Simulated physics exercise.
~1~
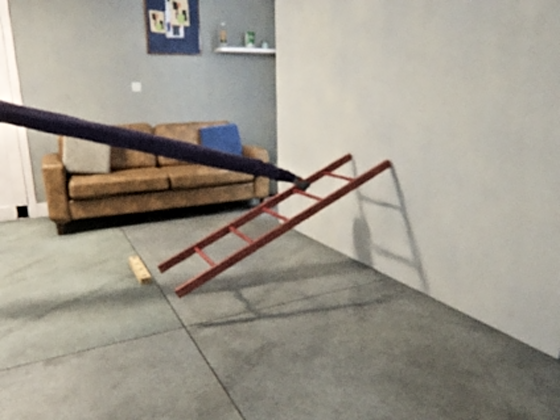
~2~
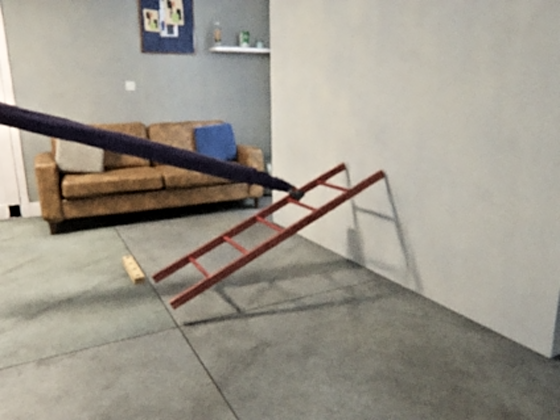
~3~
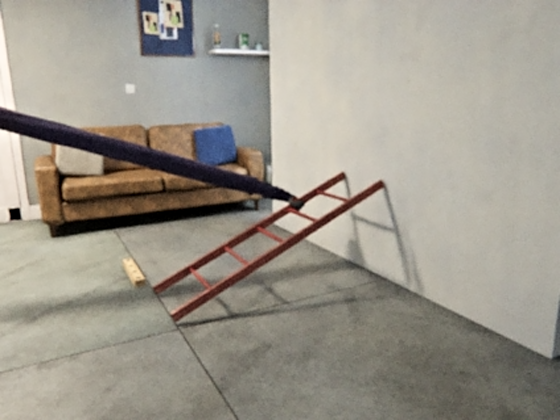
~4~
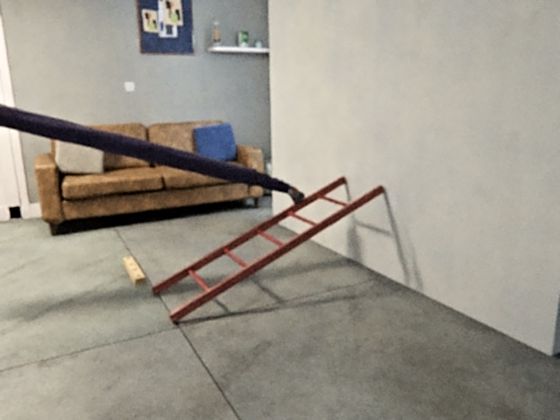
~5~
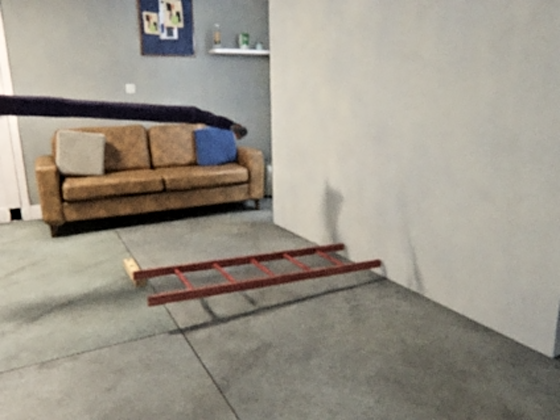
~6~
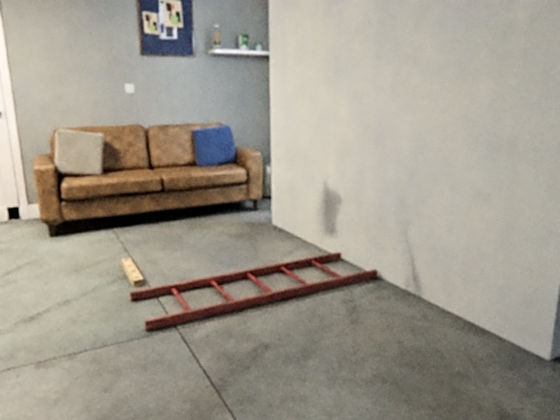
To begin with, a red ladder stands at a low slant beside a pale wall, its feet near a small wooden batten on the grey floor, while a dark-sleeved arm reaches in from the left to its upper part. The ladder sinks slightly with the hand still close to it, and a brown sofa with cushions sits behind. The hand then lets go and draws back to the left without a push. The ladder's feet slip leftward and its top drops along the wall. It ends lying flat on the floor, the batten unmoved and the arm gone.
